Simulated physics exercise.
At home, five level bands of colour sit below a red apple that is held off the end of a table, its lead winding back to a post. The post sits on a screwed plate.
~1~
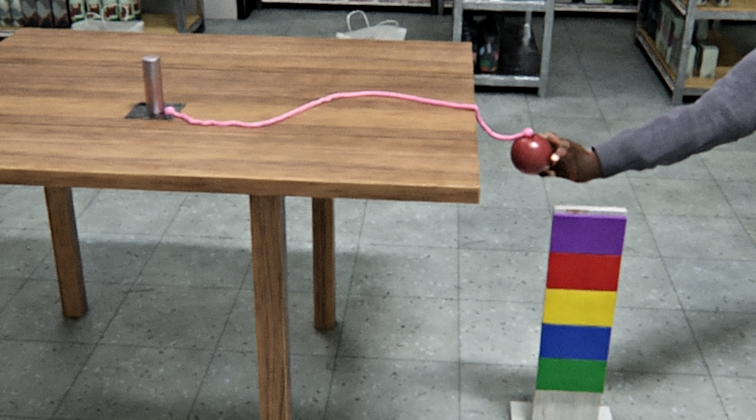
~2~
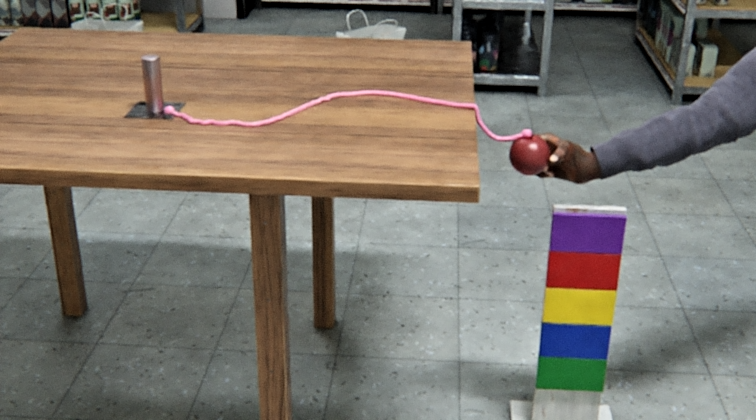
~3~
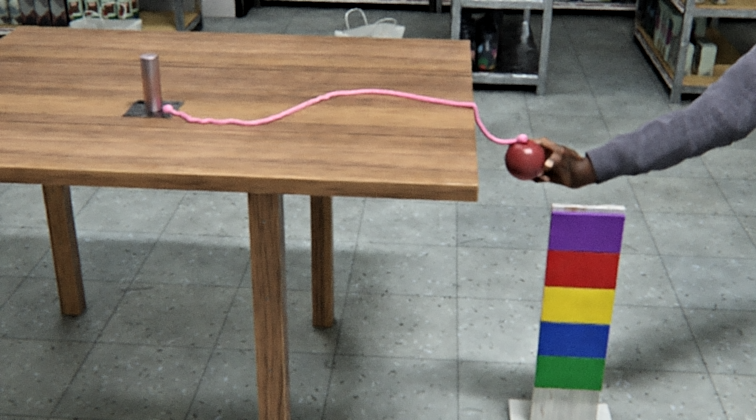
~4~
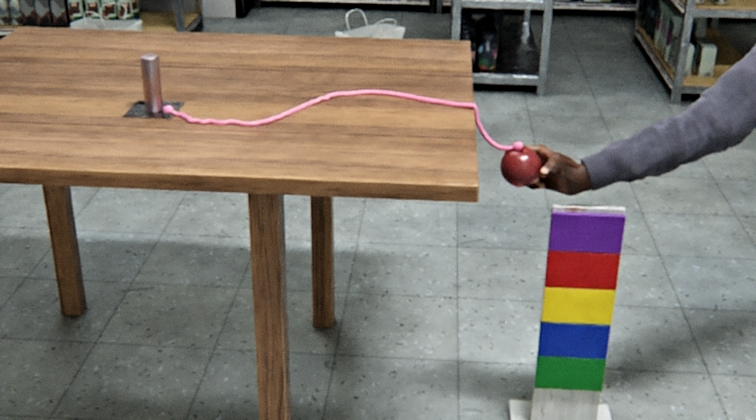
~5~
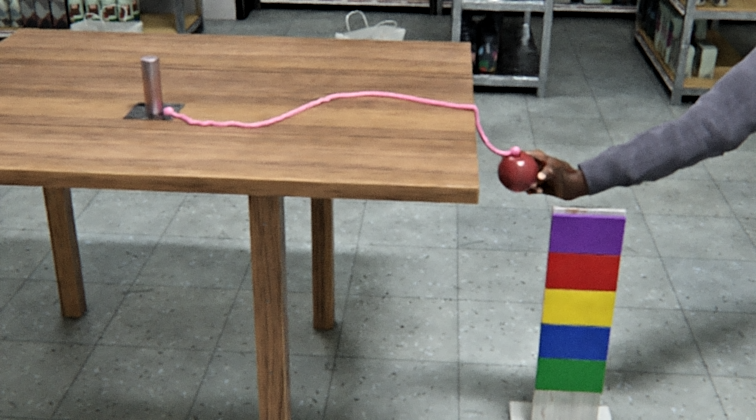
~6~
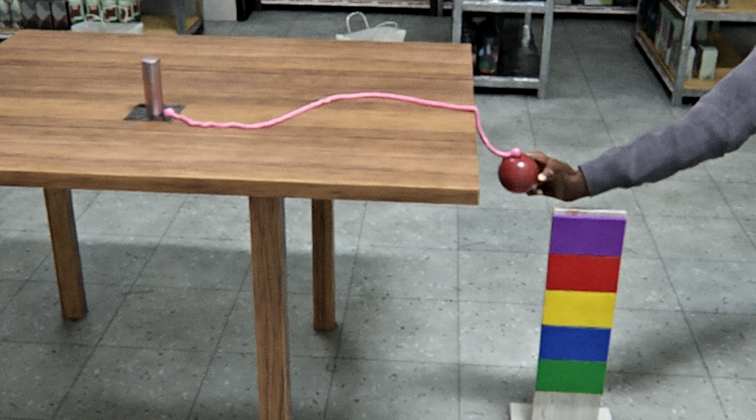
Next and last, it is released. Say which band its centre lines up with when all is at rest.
It lines up with red.
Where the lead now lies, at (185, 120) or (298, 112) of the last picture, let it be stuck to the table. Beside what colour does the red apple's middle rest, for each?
Red, then purple.
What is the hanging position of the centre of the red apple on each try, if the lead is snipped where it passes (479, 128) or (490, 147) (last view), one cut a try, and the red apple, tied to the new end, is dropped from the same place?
Case by case: Roughly (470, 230), then roughly (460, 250).
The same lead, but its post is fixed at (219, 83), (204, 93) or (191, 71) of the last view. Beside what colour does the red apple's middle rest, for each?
In that order: Yellow; yellow; red.
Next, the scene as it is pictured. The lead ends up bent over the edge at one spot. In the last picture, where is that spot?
It's the point at about (404, 99).
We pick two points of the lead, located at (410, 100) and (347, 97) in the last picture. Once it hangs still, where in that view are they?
(476, 125) and (416, 113), approximately.
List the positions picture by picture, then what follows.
The first picture shows red apple (531, 154); purple (588, 236); red (584, 273); yellow (580, 309); blue (575, 343); green (572, 376).
The second picture shows red apple (530, 155); lead through (191, 119) (263, 123) (319, 102) (386, 94) (460, 106).
The third picture shows red apple (525, 160).
The fourth picture shows red apple (521, 167); lead through (190, 119) (262, 122) (318, 101) (385, 93) (459, 105).
The fifth picture shows red apple (518, 172).
The sixth picture shows red apple (519, 173); lead through (191, 122) (263, 125) (319, 104) (385, 96) (460, 108).
A little later, apple near (434, 255); level with red.
Next, apple near (473, 267); level with red.
When it is over, apple near (474, 271); level with red. Its centre hangs level with the red band.
